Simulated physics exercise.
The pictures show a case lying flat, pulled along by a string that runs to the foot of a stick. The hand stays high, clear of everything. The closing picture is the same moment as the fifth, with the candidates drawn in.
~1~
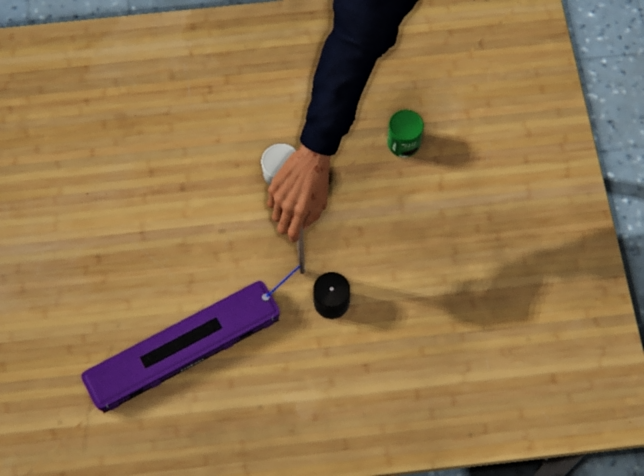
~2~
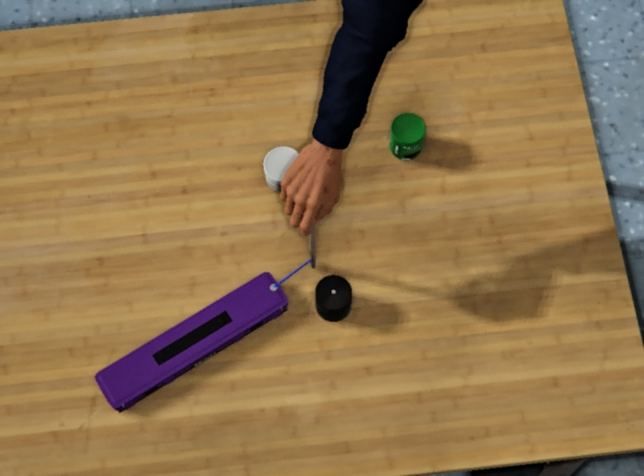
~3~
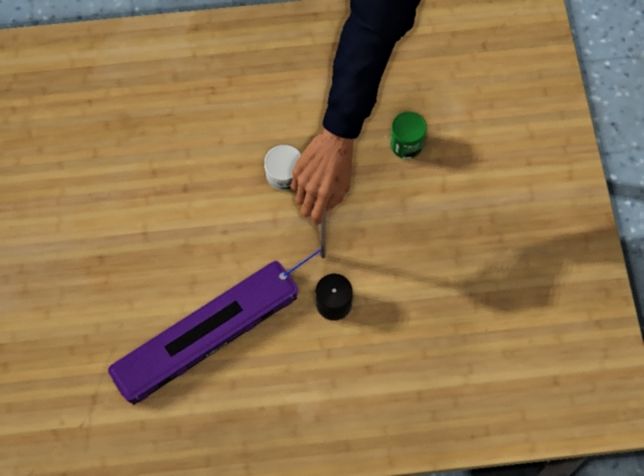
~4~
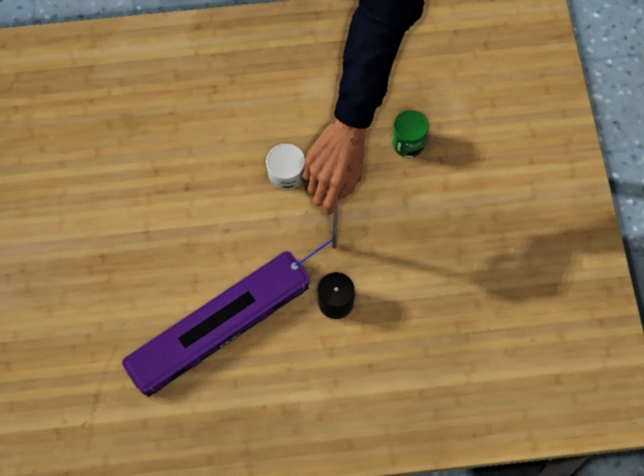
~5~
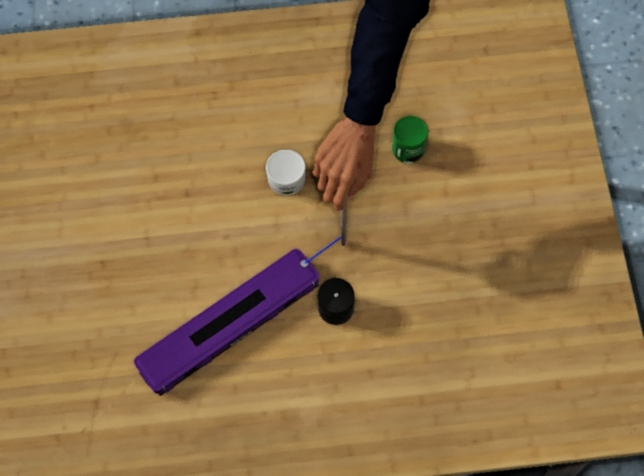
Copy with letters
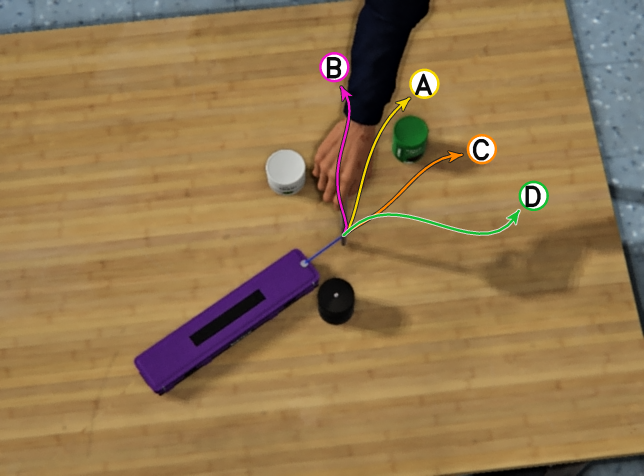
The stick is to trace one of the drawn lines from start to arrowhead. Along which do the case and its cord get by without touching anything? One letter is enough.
Path C touches nothing.
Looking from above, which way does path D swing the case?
Clockwise.
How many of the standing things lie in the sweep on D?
One.
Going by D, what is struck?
The black tin.
On the marked copy, A from (344, 235) via (370, 157) to (409, 98); B from (344, 235) via (341, 154) to (341, 87); C from (344, 235) via (406, 188) to (462, 155); D from (344, 235) via (439, 224) to (519, 211).
With C. Early on, foot of the stick (388, 205), middle of the case (275, 285).
Further on, foot of the stick (426, 169), middle of the case (319, 251).
At the end, foot of the stick (469, 156), middle of the case (355, 226); nothing has been touched.
As for the rest, A meets the green jar; B meets the white tub; D meets the black tin.
